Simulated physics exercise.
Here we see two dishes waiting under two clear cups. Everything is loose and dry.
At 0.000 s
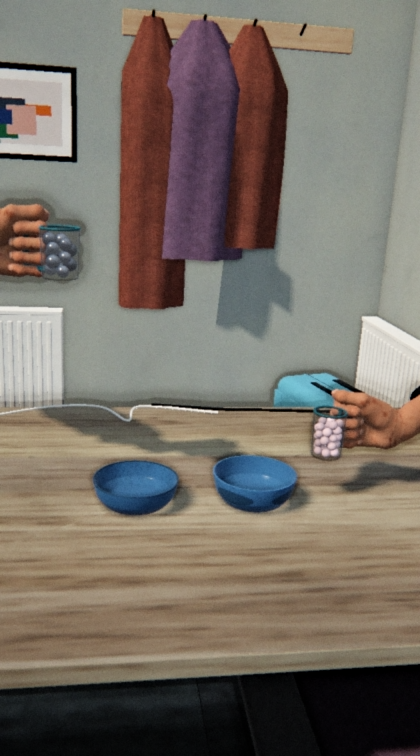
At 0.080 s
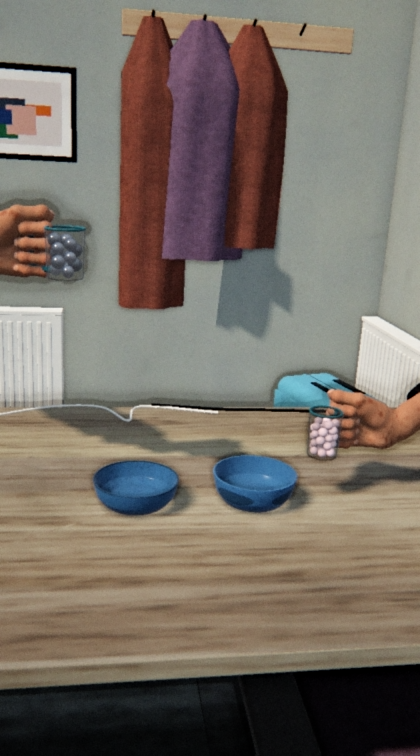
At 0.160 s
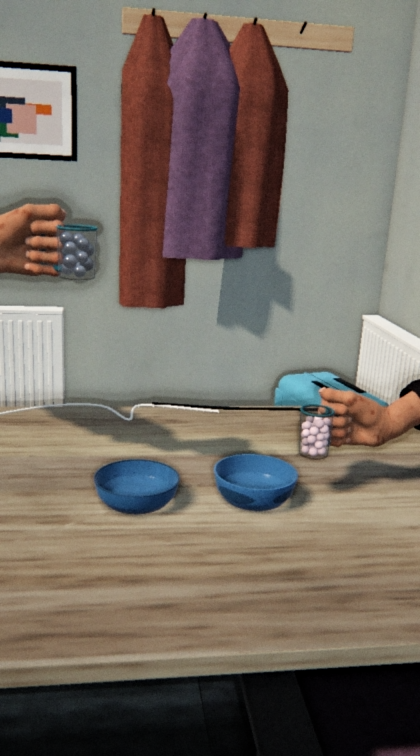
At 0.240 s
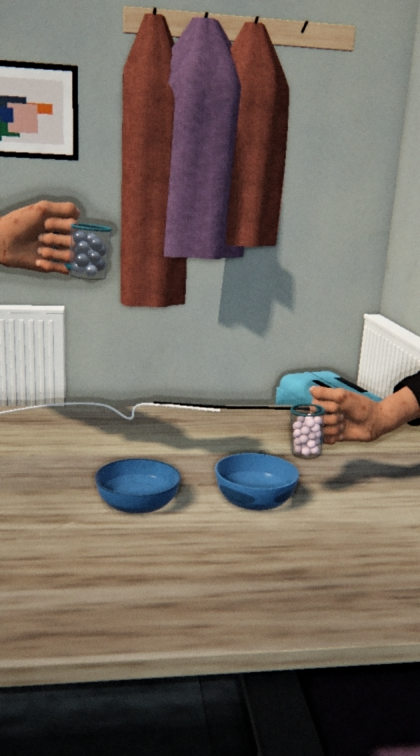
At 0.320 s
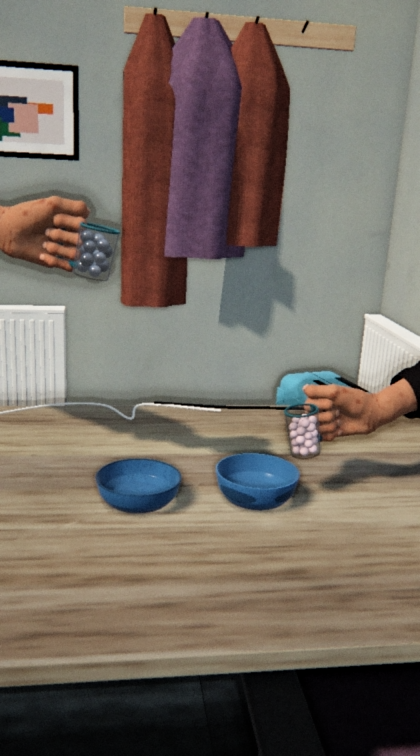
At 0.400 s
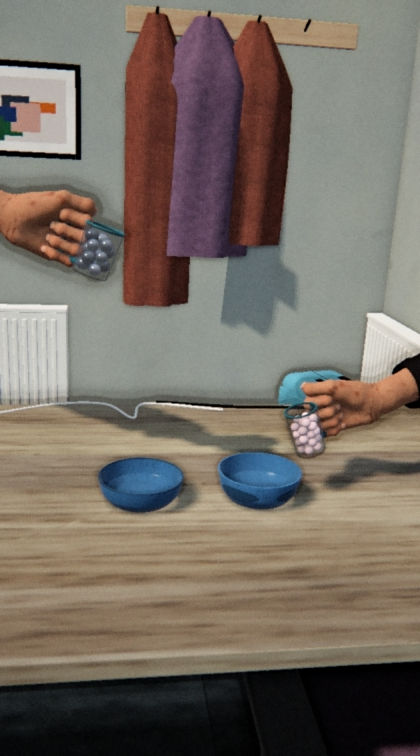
Two hands, each holding a clear cup, move inward above a wooden table with two blue dishes, the left cup of grey balls held much higher than the right cup of pale pink pearls. The left hand shifts right and the right hand shifts left, then both cups tilt slightly, their contents still inside.
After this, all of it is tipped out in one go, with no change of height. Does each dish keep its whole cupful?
On the left, the dish fails to hold them all, while on the right the dish loses nothing.
Around 0.75 s, left, all still in the cup; right, all still in the cup.
Around 1.13 s, left, most still in the cup, a small part in the air; right, all still in the cup.
Around 1.57 s, left, about a third in the dish, a small part outside the dish, about two thirds in the air; right, all in the dish.
Finally (2.6 s), left, about half in the dish, about half outside the dish; right, all in the dish, none outside the dish.
